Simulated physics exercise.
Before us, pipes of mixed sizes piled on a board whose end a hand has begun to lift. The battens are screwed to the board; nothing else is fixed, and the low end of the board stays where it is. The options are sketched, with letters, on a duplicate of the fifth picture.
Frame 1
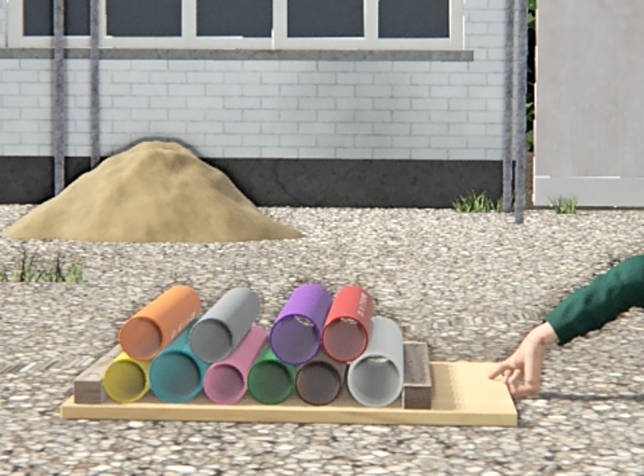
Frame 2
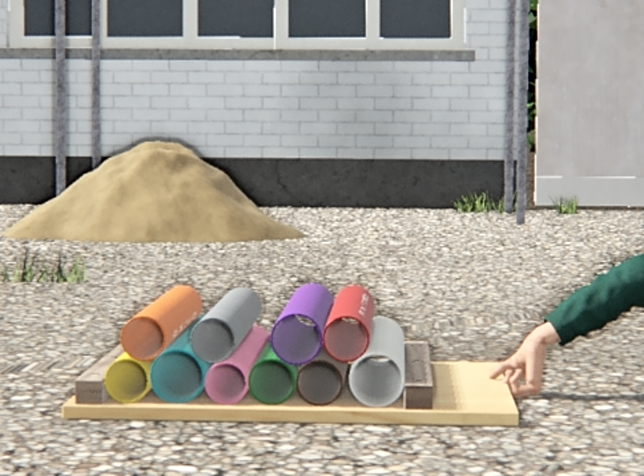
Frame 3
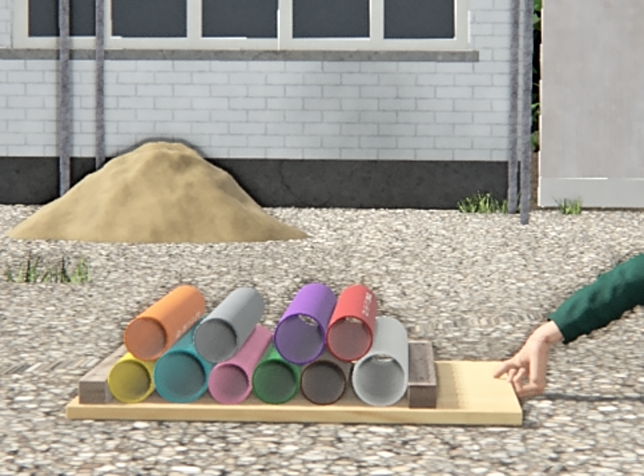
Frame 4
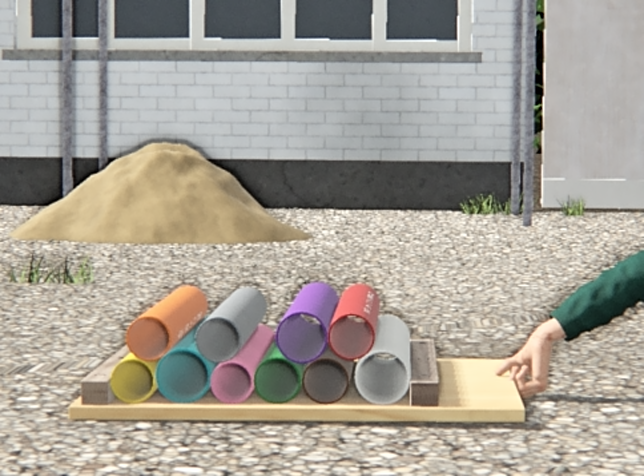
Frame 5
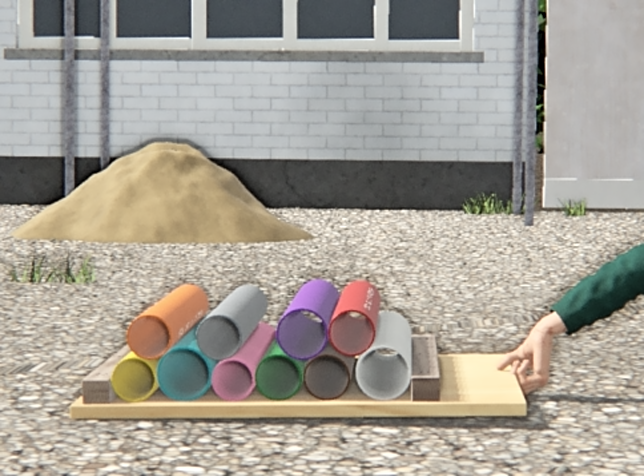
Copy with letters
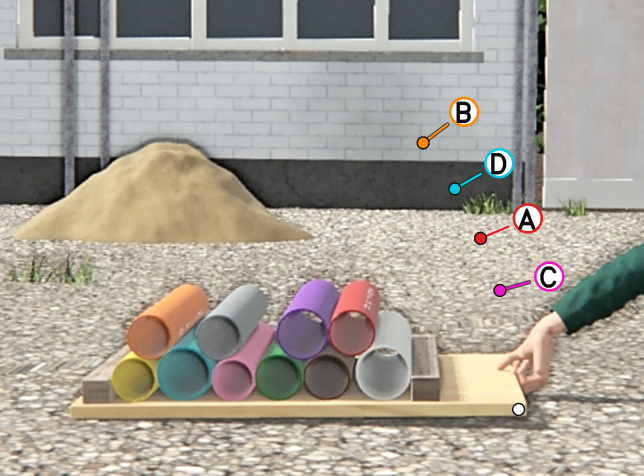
Colourful pipes lying stacked between battens on a board, barely shifting in view, as a green-sleeved hand holds the right end.
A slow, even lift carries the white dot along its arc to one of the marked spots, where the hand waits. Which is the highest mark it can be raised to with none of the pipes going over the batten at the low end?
Up to C.
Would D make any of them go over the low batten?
At D: Yes.
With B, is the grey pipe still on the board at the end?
The grey pipe: No.
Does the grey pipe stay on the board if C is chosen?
Yes, with C.
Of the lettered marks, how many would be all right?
One of them.
On the marked copy, A at (480, 239); B at (423, 143); C at (500, 290); D at (455, 189); the white dot at (518, 409).
Following C. Soon after the start, board at 13°.
Later, board at 17°.
In the end, board at 17°, none over the low batten.
As for the rest, A three over the low batten (purple, grey, orange); B four over the low batten (purple, grey, orange, red); D four over the low batten (purple, grey, orange, red).
